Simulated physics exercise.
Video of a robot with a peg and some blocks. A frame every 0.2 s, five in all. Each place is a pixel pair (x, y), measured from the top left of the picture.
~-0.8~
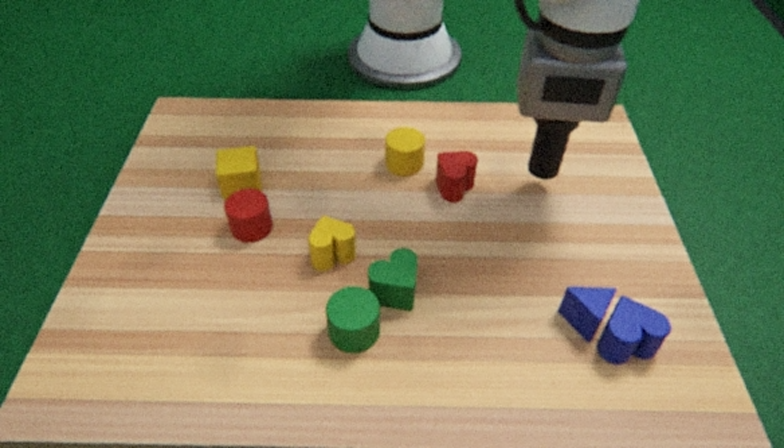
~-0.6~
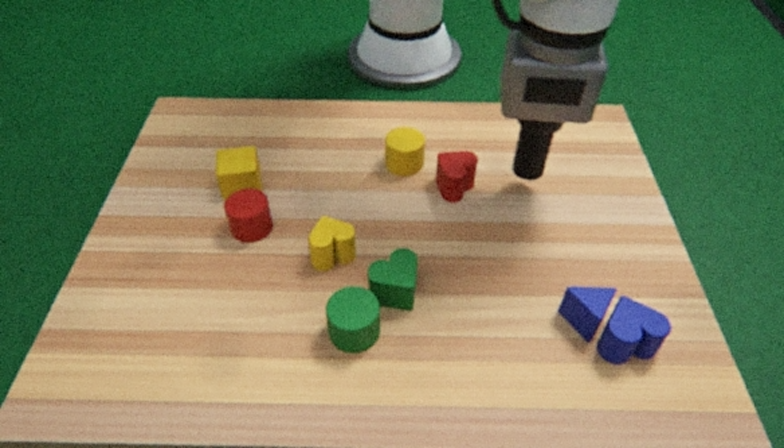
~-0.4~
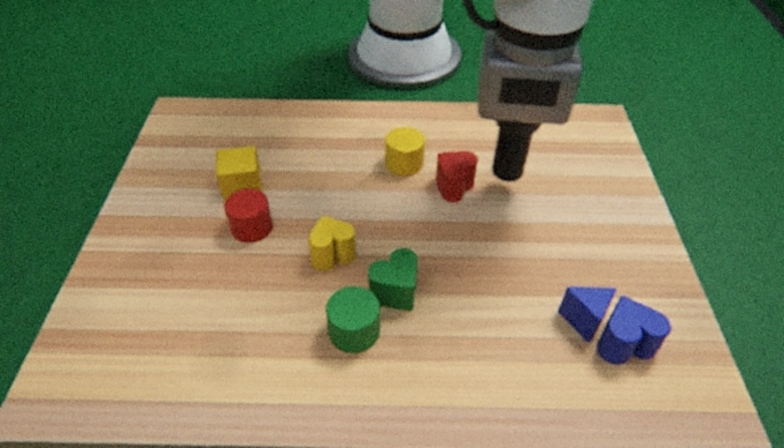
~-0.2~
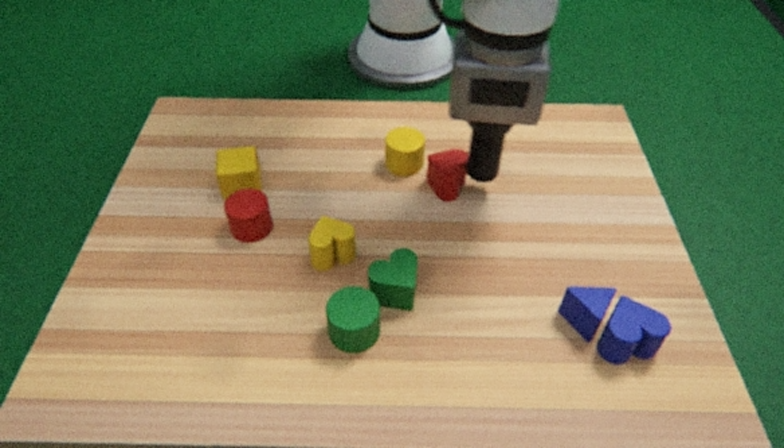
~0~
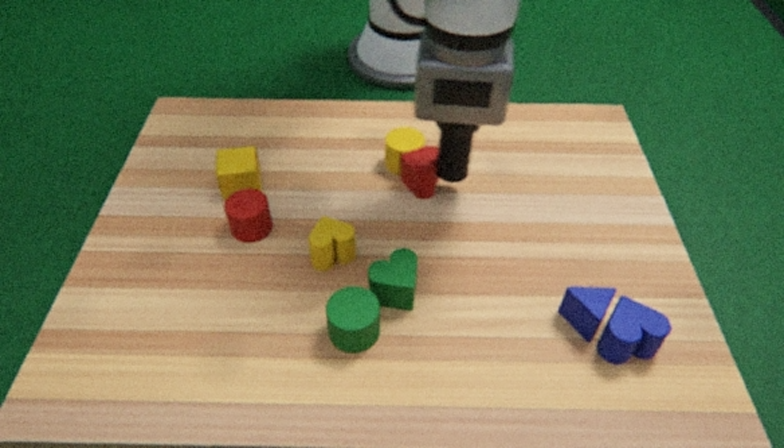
A robot arm with a dark peg reaches over a striped wooden board on a green surface, seen from above at an angle by a still camera. A yellow cube and red cylinder sit at left, a yellow cylinder and red heart near the top, yellow and green hearts and a green cylinder mid-board, and two blue blocks at lower right. The peg slides left, meets the red heart and pushes it beside the yellow cylinder.
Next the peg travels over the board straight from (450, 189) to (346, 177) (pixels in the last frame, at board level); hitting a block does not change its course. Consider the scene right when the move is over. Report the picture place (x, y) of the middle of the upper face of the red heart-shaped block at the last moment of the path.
It ends at (316, 147).
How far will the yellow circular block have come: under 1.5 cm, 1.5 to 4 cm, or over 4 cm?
Once the path ends, it will sit 1.5 to 4 cm from where it is now.
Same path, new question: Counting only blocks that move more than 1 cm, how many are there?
Shifted over 1 cm: Two.
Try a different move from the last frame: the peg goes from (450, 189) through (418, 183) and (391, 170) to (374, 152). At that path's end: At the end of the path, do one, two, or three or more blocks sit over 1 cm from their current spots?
Blocks moved: Two.
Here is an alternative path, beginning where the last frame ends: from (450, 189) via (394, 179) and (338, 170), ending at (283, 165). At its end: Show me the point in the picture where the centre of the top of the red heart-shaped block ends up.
It should be at (252, 135) by then.
The first path, step by step. One third of the way, peg (414, 169); yellow circular block (387, 130); red heart-shaped block (386, 155).
Two thirds of the way, peg (379, 164); yellow circular block (382, 128); red heart-shaped block (350, 151).
At the end, peg (345, 160); yellow circular block (382, 128); red heart-shaped block (316, 147).
